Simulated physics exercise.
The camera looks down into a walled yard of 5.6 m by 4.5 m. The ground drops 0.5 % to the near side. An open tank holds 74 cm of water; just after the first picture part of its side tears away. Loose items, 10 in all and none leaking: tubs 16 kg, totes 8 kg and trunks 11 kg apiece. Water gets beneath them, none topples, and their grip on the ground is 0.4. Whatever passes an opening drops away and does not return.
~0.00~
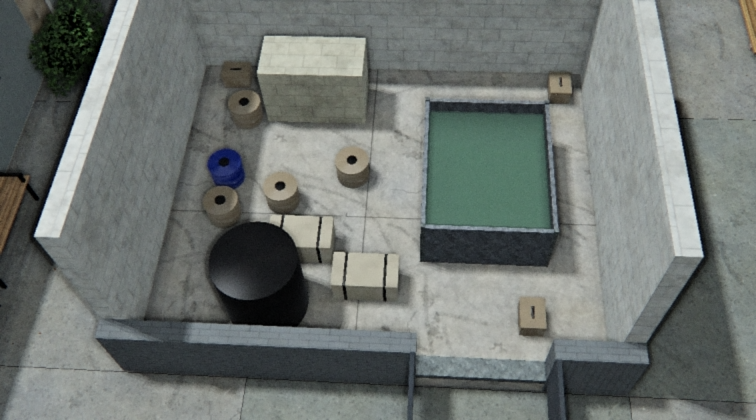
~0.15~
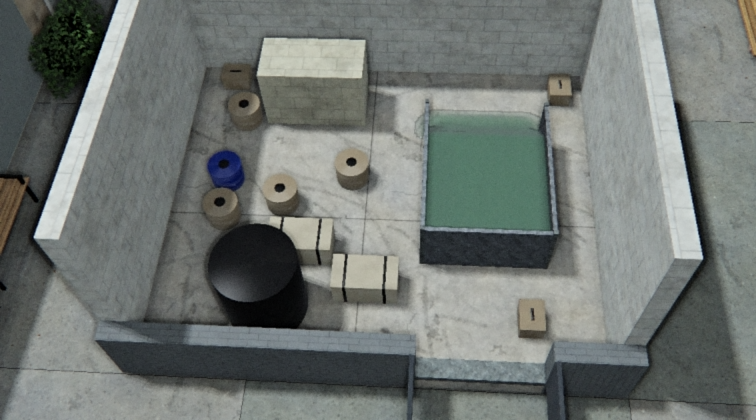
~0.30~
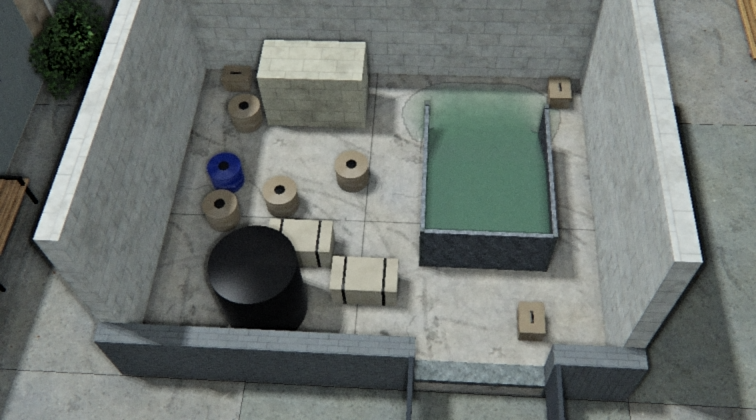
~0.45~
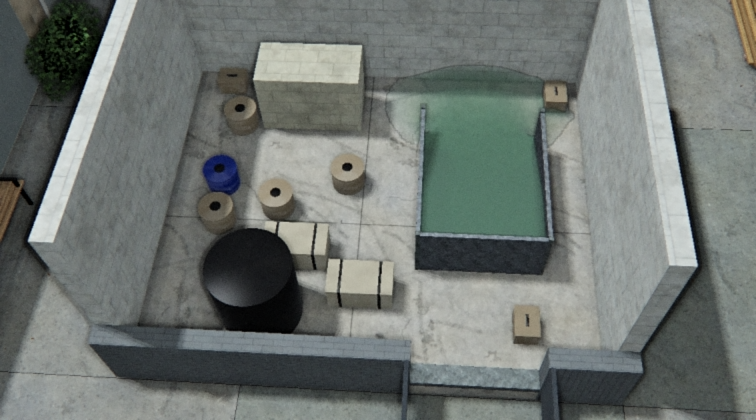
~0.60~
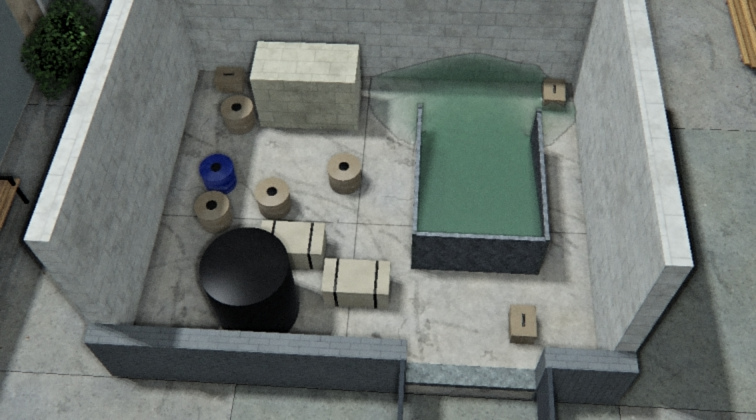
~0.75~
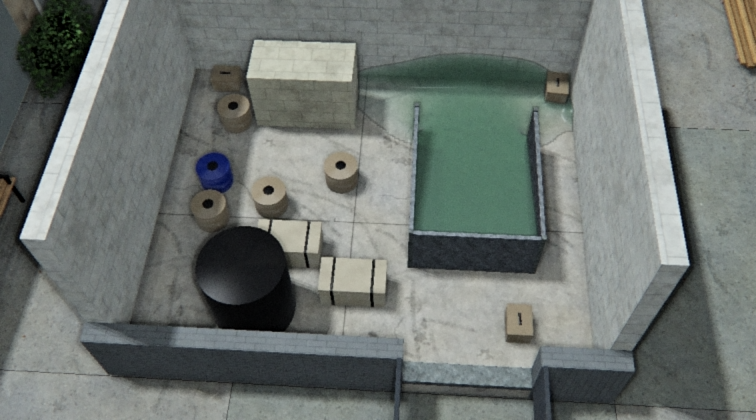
A walled yard held a dark-sided tank of green water, which poured out through its open far end and spread along the back wall, while the tubs and boxes nearby barely moved.
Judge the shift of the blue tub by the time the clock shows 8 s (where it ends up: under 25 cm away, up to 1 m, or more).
The blue tub is nudged along.
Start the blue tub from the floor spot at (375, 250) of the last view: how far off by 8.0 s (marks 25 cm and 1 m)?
It moves a short way.
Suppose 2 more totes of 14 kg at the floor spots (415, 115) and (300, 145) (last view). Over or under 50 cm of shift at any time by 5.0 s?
In turn: Over, under.
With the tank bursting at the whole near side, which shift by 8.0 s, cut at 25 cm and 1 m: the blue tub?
In that case the blue tub stays put.
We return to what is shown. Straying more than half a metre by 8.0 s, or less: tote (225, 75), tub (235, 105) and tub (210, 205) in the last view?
In that order: Over, under, short of it.
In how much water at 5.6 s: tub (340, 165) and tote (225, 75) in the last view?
About 10 and 5 cm.
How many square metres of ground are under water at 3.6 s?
About 21 m2.
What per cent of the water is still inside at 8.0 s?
About 90 per cent.
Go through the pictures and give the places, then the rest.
The first picture shows the blue tub at (224, 162), on the bottom; 2.8 m2 under water; 0 of 10 have shifted.
The second picture shows the blue tub at (224, 164) rests on the ground; water covers 3.7 m2; 0 of 10 have shifted.
The third picture shows the blue tub at (224, 166), on the bottom; 4.9 m2 under water; 0 of 10 have shifted.
The fourth picture shows the blue tub at (220, 168), on the bottom; water covers 5.7 m2; 0 of 10 have shifted.
The fifth picture shows the blue tub at (216, 167) rests on the ground; 6.1 m2 under water; 0 of 10 have shifted.
The sixth picture shows the blue tub at (213, 166), on the bottom; 6.4 m2 under water; 1 of 10 have shifted.
After 1.6 s the blue tub is near (213, 166), 0.0 m from its start, aground; 0 of 10 are out; 0 afloat.
After 3.6 s the blue tub is near (217, 182), 0.3 m from its start, aground; 0 of 10 are out; 0 afloat.
After 5.6 s the blue tub is near (221, 195), 0.5 m from its start, aground; 1 of 10 are out; 3 afloat.
After 8.0 s the blue tub is near (255, 133), 0.8 m from its start, afloat; 1 of 10 are out; 7 afloat.
